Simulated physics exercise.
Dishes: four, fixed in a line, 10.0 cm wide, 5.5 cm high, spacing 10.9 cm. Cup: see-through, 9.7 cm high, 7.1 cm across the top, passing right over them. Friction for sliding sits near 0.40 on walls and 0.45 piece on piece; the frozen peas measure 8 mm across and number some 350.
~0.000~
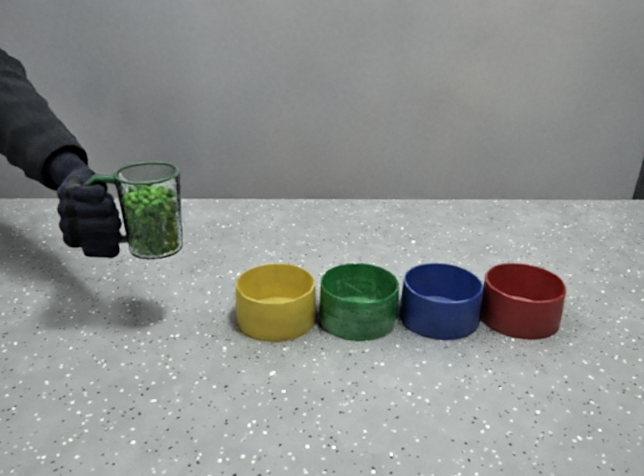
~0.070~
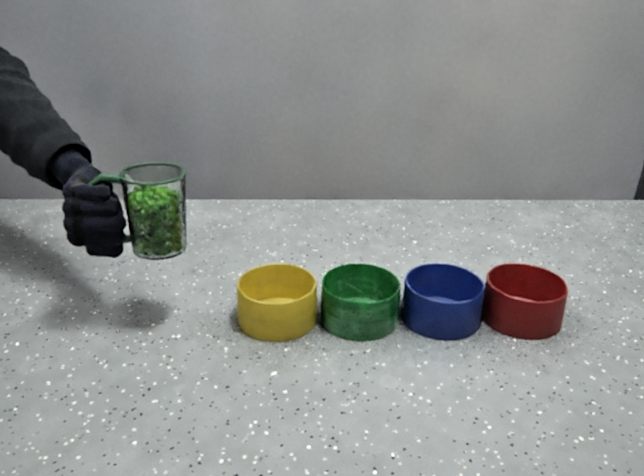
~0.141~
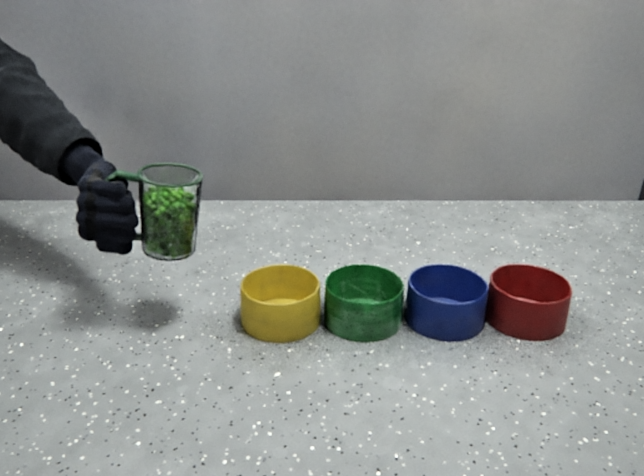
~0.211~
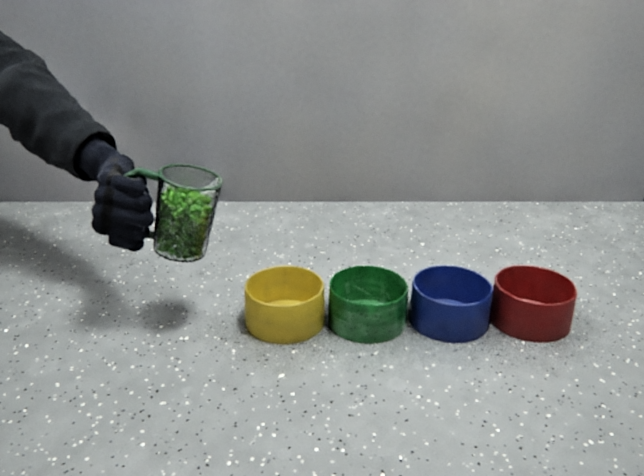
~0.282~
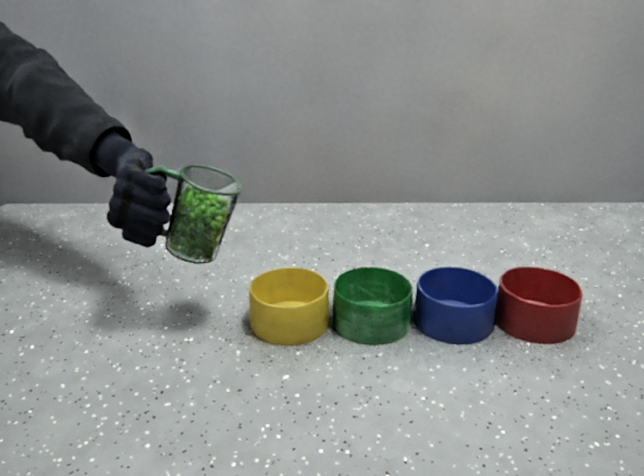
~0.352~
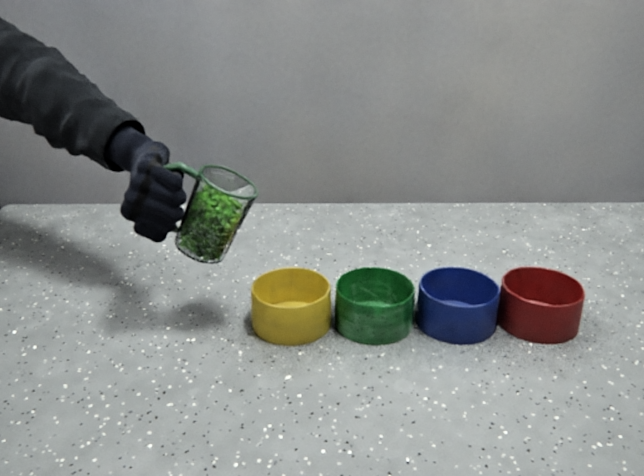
In the video, a dark-gloved hand holds a clear cup of small green pieces above a speckled surface, moving it right while tilting it rightward near a row of yellow, green, blue and red dishes.
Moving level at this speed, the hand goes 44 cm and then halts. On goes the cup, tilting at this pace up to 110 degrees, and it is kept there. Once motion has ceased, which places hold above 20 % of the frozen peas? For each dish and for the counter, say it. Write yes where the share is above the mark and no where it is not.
Red: No, blue: Yes, green: No, yellow: No, counter: No.
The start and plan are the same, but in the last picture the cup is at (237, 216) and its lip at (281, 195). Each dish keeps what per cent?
Dish by dish: Red 70 per cent, blue 10 per cent, green 0 per cent, yellow 0 per cent.
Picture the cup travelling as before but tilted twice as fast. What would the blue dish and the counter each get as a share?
Shares: Blue dish 10, counter 10.
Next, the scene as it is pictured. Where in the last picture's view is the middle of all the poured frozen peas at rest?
Est. centre at rest: (464, 311) px.
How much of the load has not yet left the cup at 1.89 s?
About 5 per cent.
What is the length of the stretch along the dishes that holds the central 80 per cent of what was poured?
14 cm.
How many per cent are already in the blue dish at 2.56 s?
Share at that time: Approx. 75 per cent.
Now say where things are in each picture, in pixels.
In the first picture, cup at (152, 211), tilt 0 degrees, lip at (178, 173), moved 0.0 cm; middle of the pieces at (152, 223); yellow dish at (276, 282); green dish at (360, 282); blue dish at (443, 282); red dish at (525, 281).
In the second picture, cup at (157, 211), tilt 2 degrees, lip at (184, 174), moved 0.4 cm; middle of the pieces at (156, 223).
In the third picture, cup at (170, 212), tilt 7 degrees, lip at (201, 178), moved 1.5 cm; middle of the pieces at (168, 224).
In the fourth picture, cup at (185, 214), tilt 13 degrees, lip at (221, 184), moved 2.9 cm; middle of the pieces at (182, 225).
In the fifth picture, cup at (201, 215), tilt 20 degrees, lip at (241, 189), moved 4.2 cm; middle of the pieces at (197, 226).
In the sixth picture, cup at (214, 216), tilt 26 degrees, lip at (257, 194), moved 5.6 cm; middle of the pieces at (208, 226); yellow dish at (291, 287); green dish at (375, 286); blue dish at (459, 286); red dish at (543, 285). The cup turns about 90 degrees a second and travels 19 cm a second.
After 1.28 s, tilt 108 degrees; cup holds 90 %, green 5 %.
After 1.89 s, tilt 110 degrees; cup holds 5 %, blue 75 %, green 10 %.
After 2.56 s, tilt 110 degrees; cup holds 0 %, red 10 %, blue 75 %, green 10 %.
In the end, at 2.9 s, red 10 %, blue 75 %, green 10 %, yellow 0 %, counter 10 %.
